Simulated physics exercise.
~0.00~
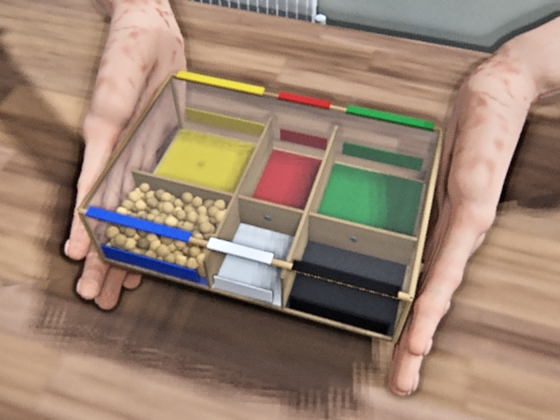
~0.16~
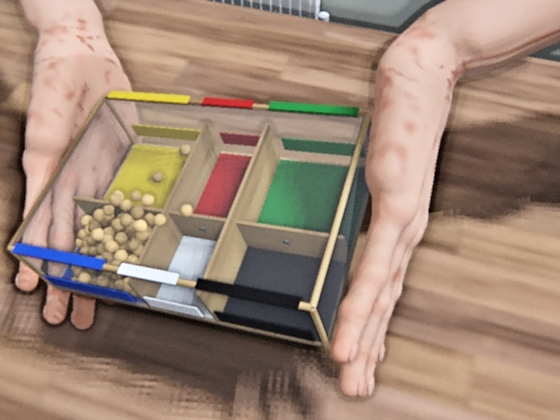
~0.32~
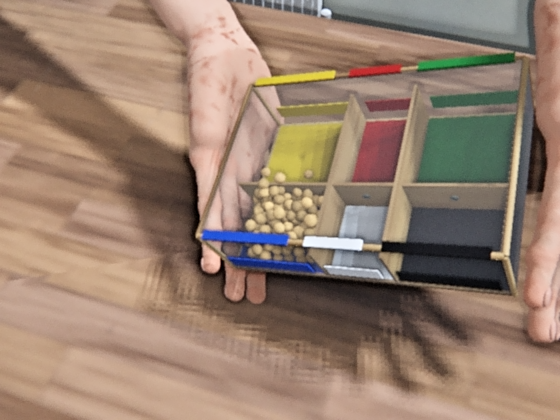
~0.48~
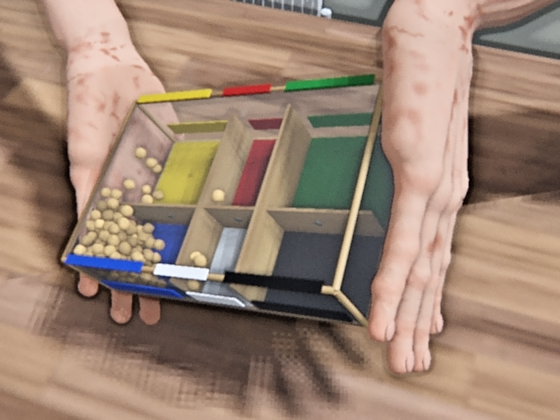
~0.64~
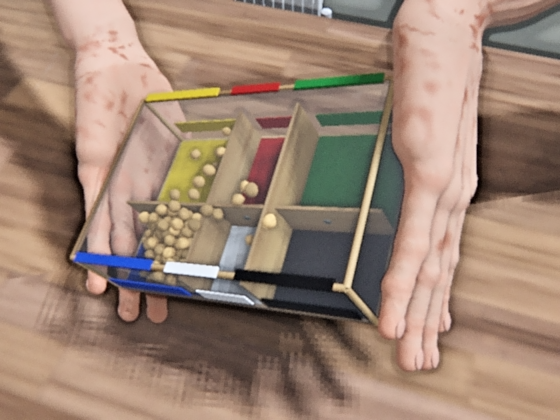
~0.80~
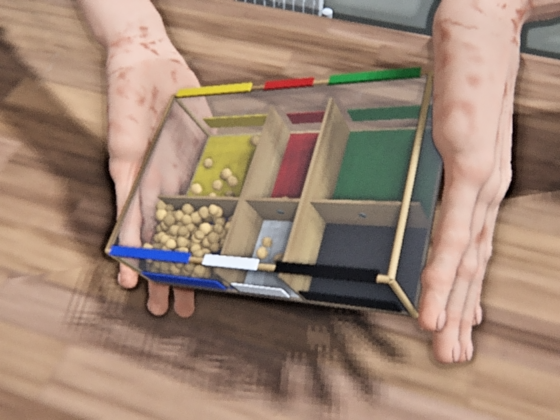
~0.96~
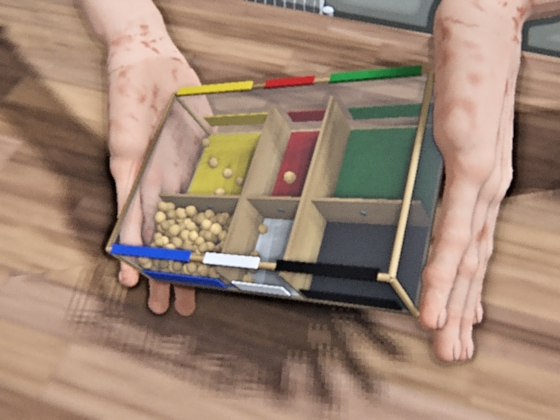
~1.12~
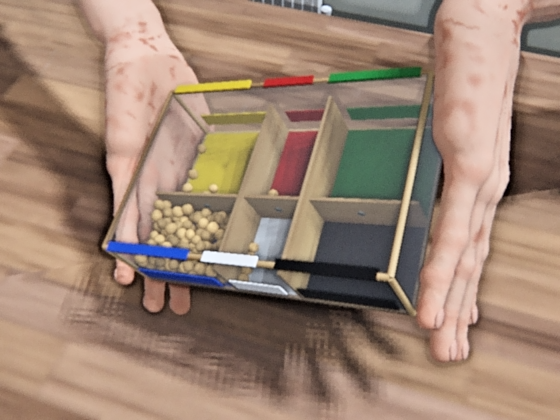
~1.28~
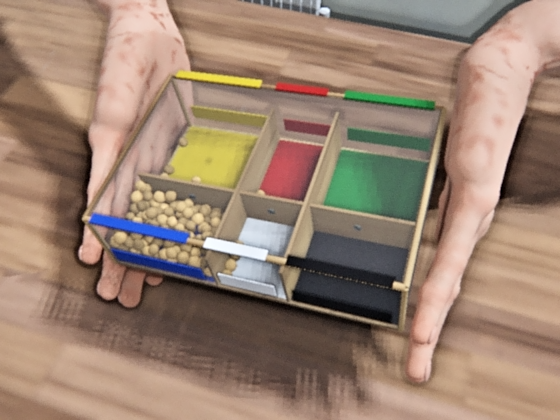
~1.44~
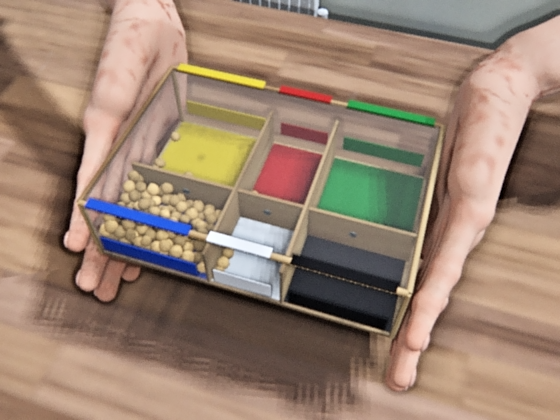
Two hands shook and tilted a clear-lidded box of dried chickpeas, sending a few hopping from the blue compartment into the yellow, red and white ones, then brought it level again with nearly all of them still piled in the blue corner.
